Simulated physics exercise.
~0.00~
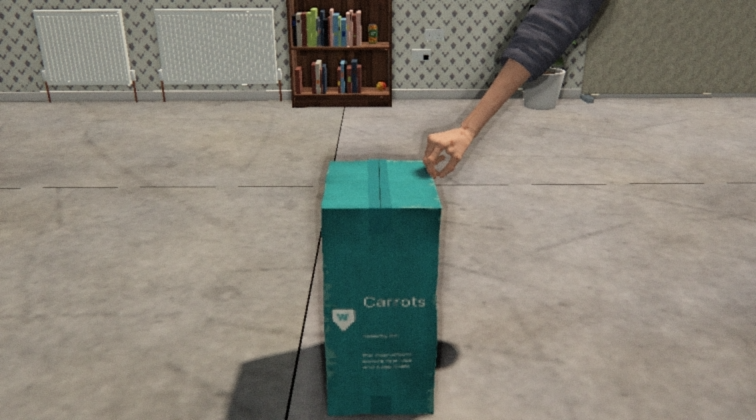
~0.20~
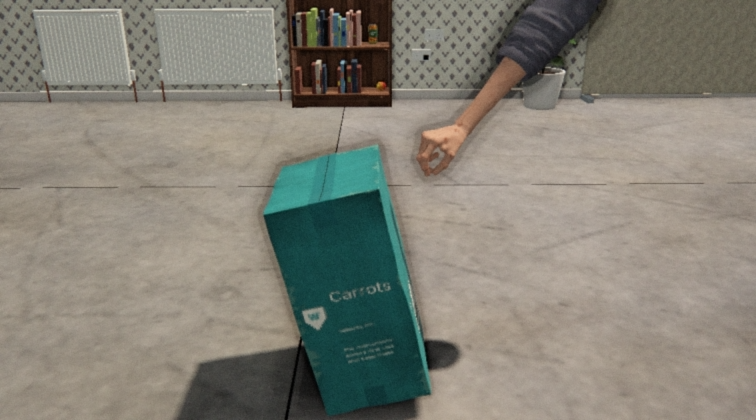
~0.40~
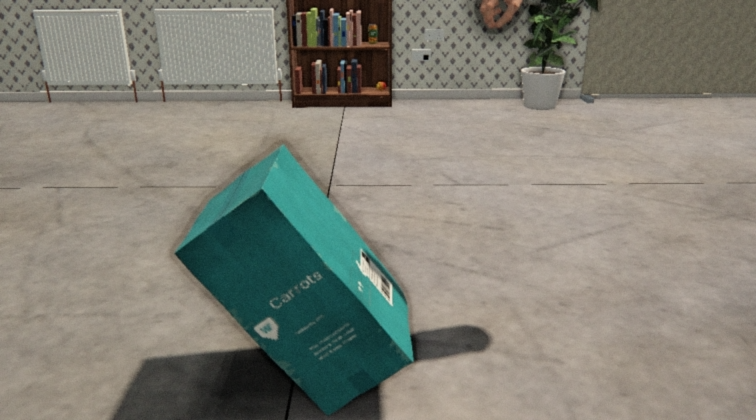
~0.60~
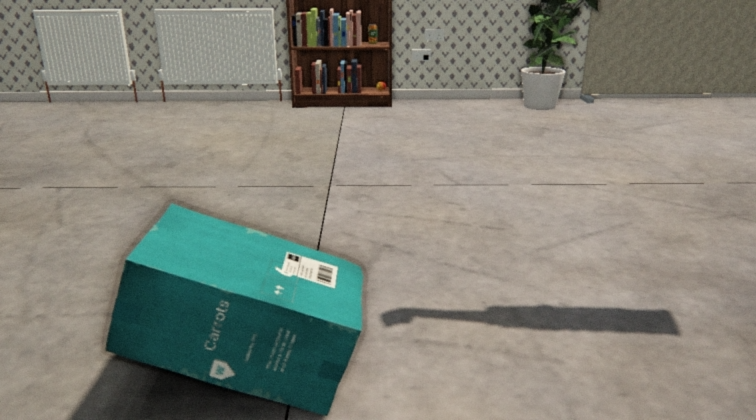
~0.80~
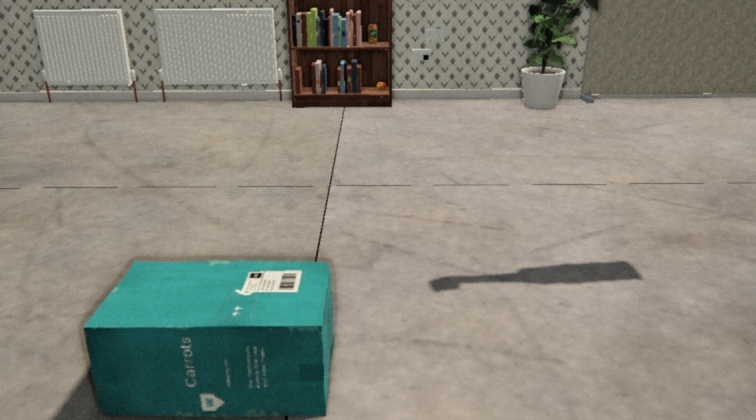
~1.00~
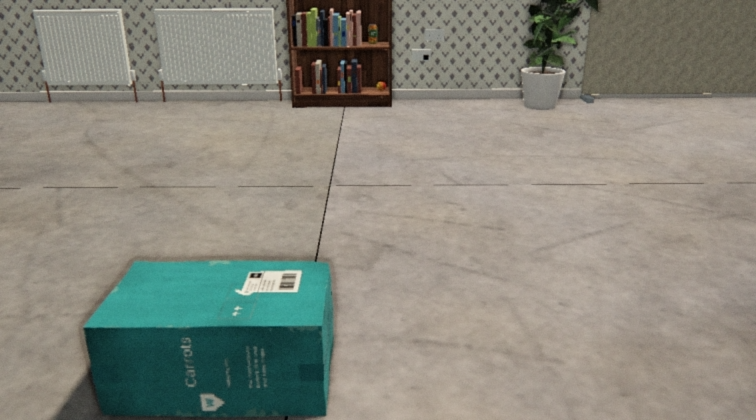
In a room with a concrete floor and a bookcase against the far wall, a hand at the top of an upright turquoise carrot box drew away as the box tipped to the left, toppled over and came to rest on its side.
